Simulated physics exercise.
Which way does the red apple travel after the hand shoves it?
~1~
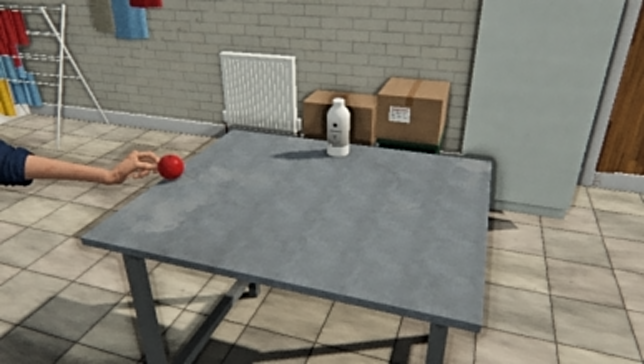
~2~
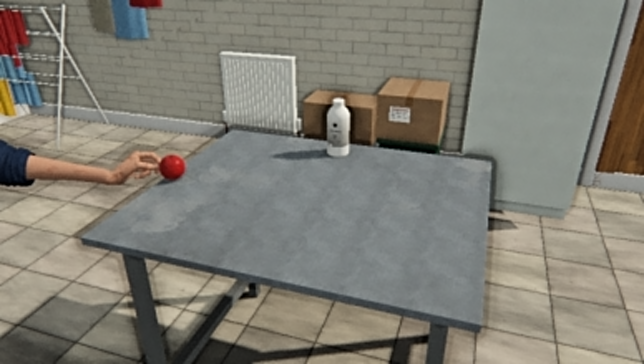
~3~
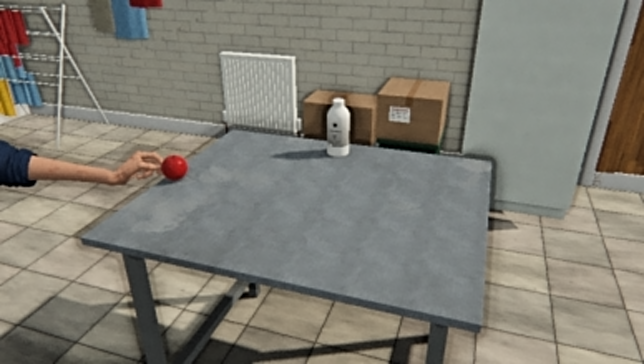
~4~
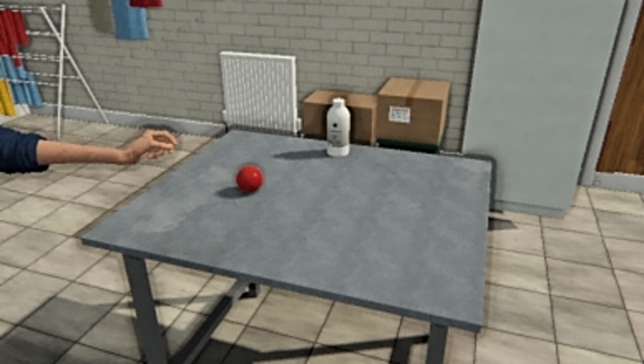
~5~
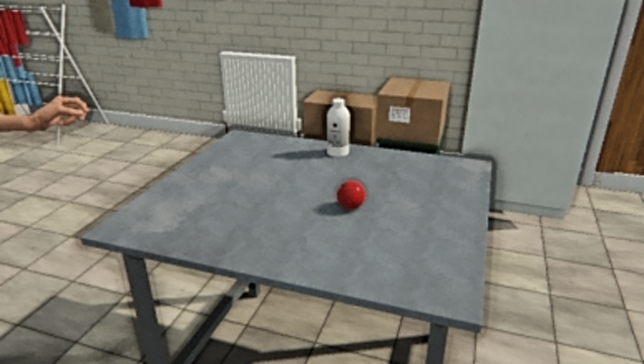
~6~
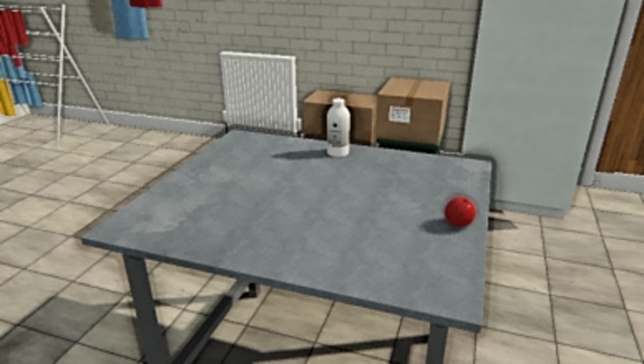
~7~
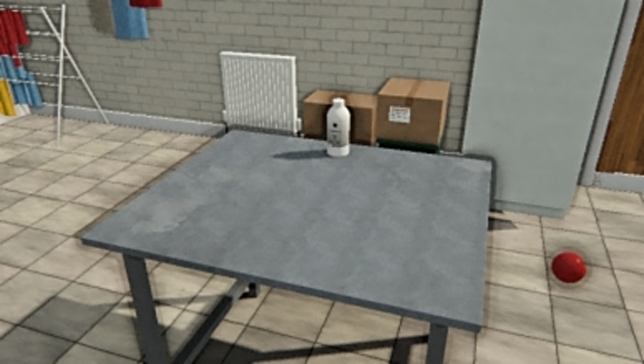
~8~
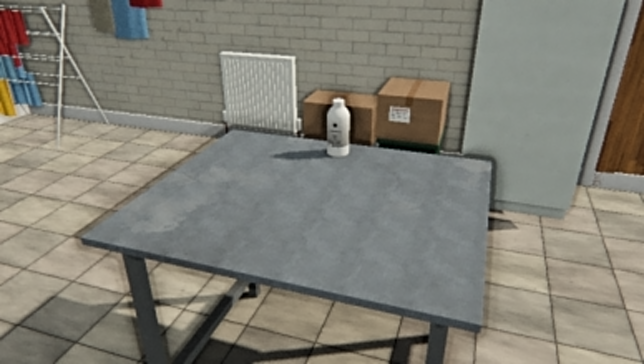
The red apple travels to the right across the table, and it goes over the edge on that side.
